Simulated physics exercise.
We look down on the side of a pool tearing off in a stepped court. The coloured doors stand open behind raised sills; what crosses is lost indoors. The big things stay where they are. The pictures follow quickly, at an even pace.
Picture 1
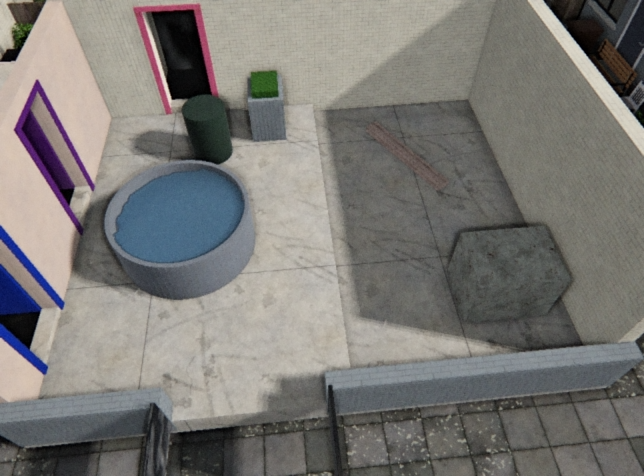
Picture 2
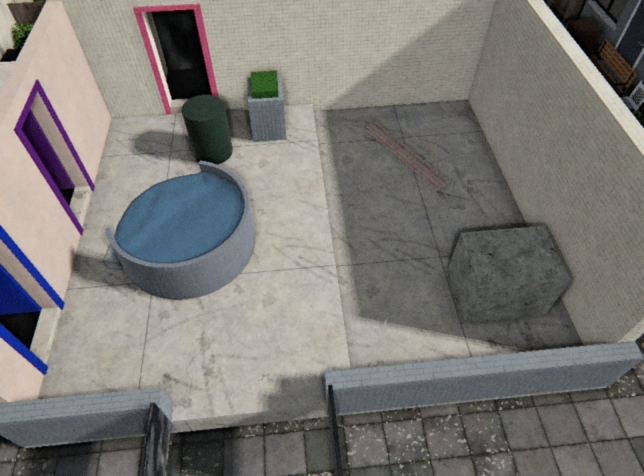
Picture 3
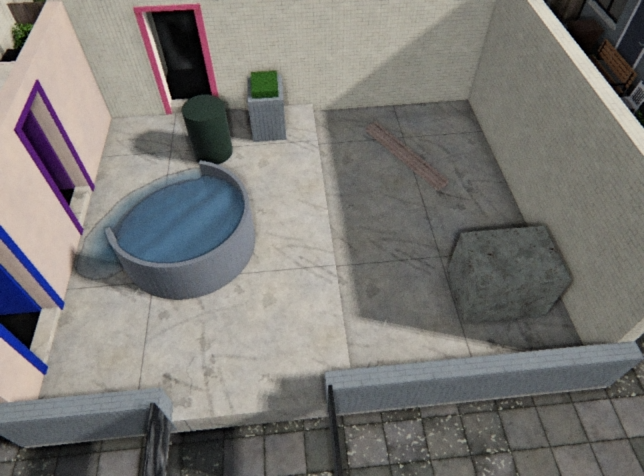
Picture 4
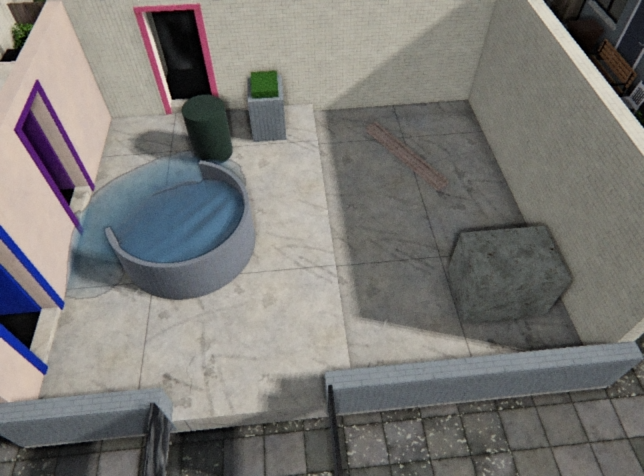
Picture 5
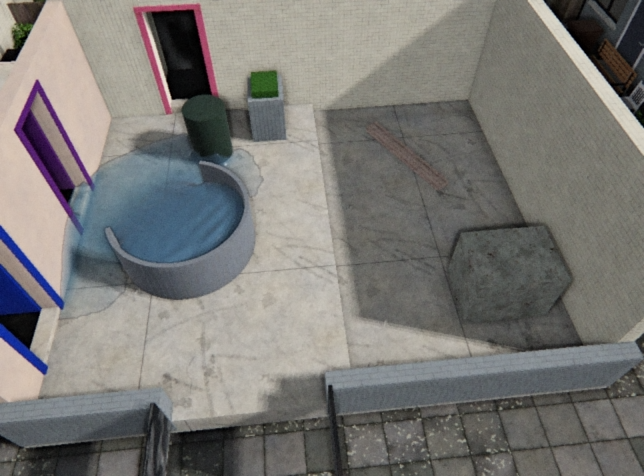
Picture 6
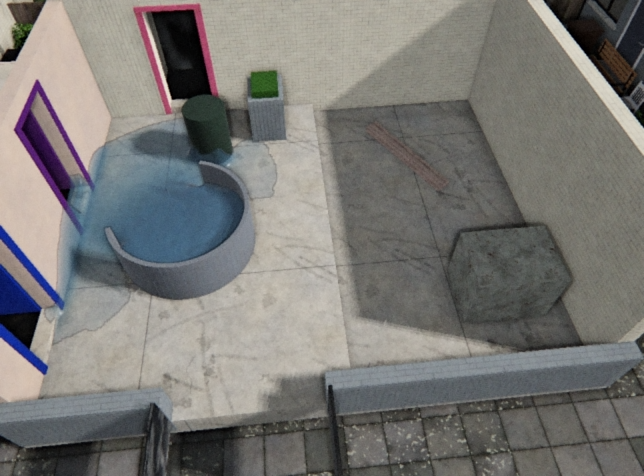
The clip opens on a round grey pool, full and still, in a pale walled court with pink, purple and blue doorways. Its far left side breaks away, and water pours through the gap, spreading across the paving toward the purple doorway and around the dark green cylinder as the pool's level drops.
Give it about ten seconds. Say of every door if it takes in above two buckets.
One by one: The pink door takes more than that; the purple door takes more than that; the blue door stays under that.
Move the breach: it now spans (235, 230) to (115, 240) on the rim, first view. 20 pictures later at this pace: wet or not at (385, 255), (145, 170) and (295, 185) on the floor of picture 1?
In that order: Clear, wet, no water.
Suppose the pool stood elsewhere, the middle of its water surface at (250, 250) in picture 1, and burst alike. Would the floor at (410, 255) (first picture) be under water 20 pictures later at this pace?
Verdict: Clear.
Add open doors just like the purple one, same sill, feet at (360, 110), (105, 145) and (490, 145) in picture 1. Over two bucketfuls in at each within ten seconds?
One after the other: Stays under, passes that mark, lets less in.
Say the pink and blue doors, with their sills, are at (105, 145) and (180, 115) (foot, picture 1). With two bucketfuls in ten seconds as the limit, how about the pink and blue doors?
The pink one floods; the blue one lets more in.
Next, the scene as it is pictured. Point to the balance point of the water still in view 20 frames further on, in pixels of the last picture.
Around (185, 179).
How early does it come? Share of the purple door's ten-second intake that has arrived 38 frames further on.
Near 100 in a hundred.
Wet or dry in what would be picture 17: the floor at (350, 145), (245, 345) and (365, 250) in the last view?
In that order: Awash, dry, dry.
A moment on, water covers 25 % of the floor; the pink door under two buckets in, the purple door far over two buckets in, the blue door wet at the sill, nothing in.
Next, water covers 30 % of the floor; the pink door under two buckets in, the purple door far over two buckets in, the blue door wet at the sill, nothing in.
Then, water covers 45 % of the floor; the pink door over two buckets in, the purple door far over two buckets in, the blue door wet at the sill, nothing in.
Later, water covers 80 % of the floor; the pink door over two buckets in, the purple door far over two buckets in, the blue door wet at the sill, nothing in.
In the end, water covers 95 % of the floor; the pink door over two buckets in, the purple door far over two buckets in, the blue door under two buckets in.
